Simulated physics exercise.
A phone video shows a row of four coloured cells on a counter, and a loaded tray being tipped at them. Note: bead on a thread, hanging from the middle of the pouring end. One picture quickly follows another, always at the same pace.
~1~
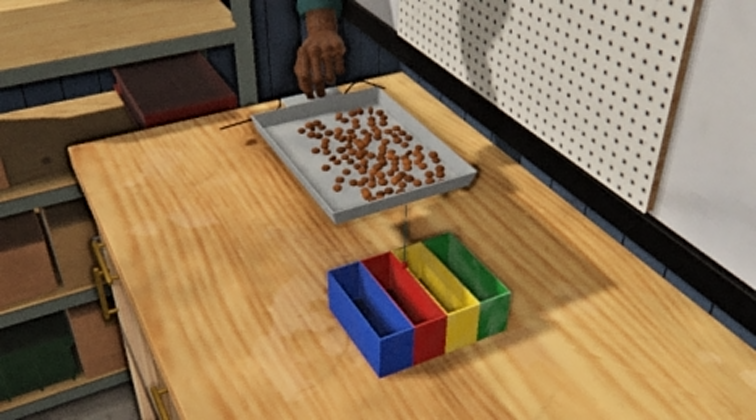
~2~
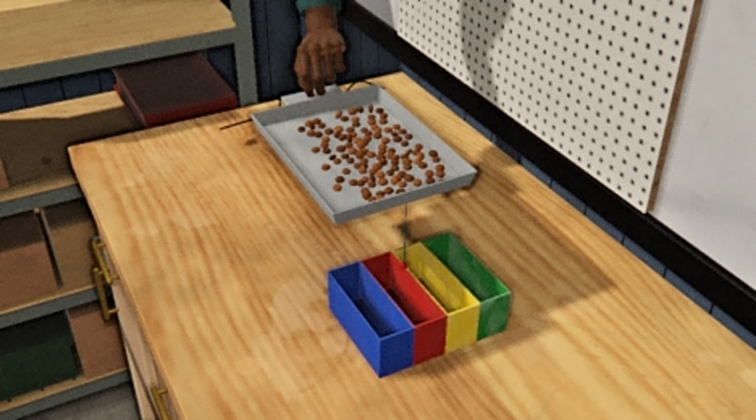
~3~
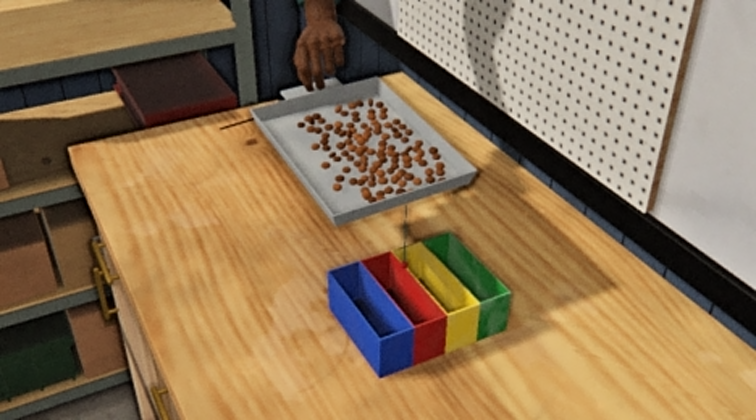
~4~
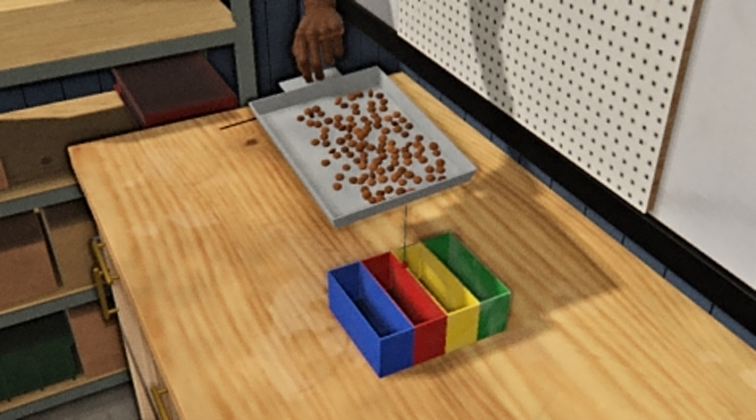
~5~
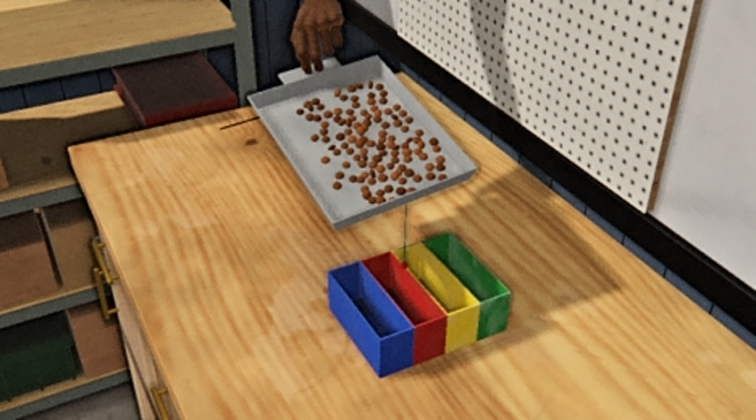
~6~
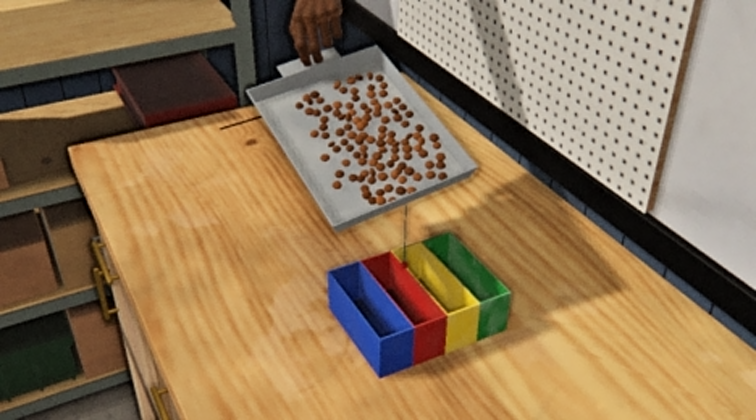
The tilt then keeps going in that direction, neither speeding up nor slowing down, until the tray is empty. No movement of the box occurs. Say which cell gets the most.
Blue.
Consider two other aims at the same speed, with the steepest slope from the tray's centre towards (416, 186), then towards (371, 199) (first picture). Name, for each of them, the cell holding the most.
First try: The green cell. Second try: Blue.
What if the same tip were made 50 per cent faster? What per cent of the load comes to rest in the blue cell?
I'd say 40 percent or thereabouts.
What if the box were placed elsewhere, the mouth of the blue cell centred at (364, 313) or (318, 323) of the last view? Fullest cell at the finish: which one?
The first time blue comes out on top, the second time red.
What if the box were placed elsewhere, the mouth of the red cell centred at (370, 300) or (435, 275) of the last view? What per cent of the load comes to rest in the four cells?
Estimates in order: 100 percent, 0 percent.
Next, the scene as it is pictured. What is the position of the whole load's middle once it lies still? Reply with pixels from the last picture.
Resting centre, last picture - approx. (338, 341).
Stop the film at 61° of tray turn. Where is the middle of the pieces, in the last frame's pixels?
The load's middle is around (354, 212).
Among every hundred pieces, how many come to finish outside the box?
Result: Near 60 % of the load.
Soon after the last picture, tray tipped steeply; nearly all on the tray; a small part falling or outside the box.
A little later, tray tipped past a quarter turn; a small part on the tray; about a third in the blue cell; a stray few in the red cell; about half falling or outside the box.
Later still, tray tipped past a quarter turn; about a third in the blue cell; a stray few in the red cell; about half falling or outside the box.
At rest, tray tipped past a quarter turn; about a third in the blue cell; a stray few in the red cell; none in the yellow cell; none in the green cell; about half outside the box.
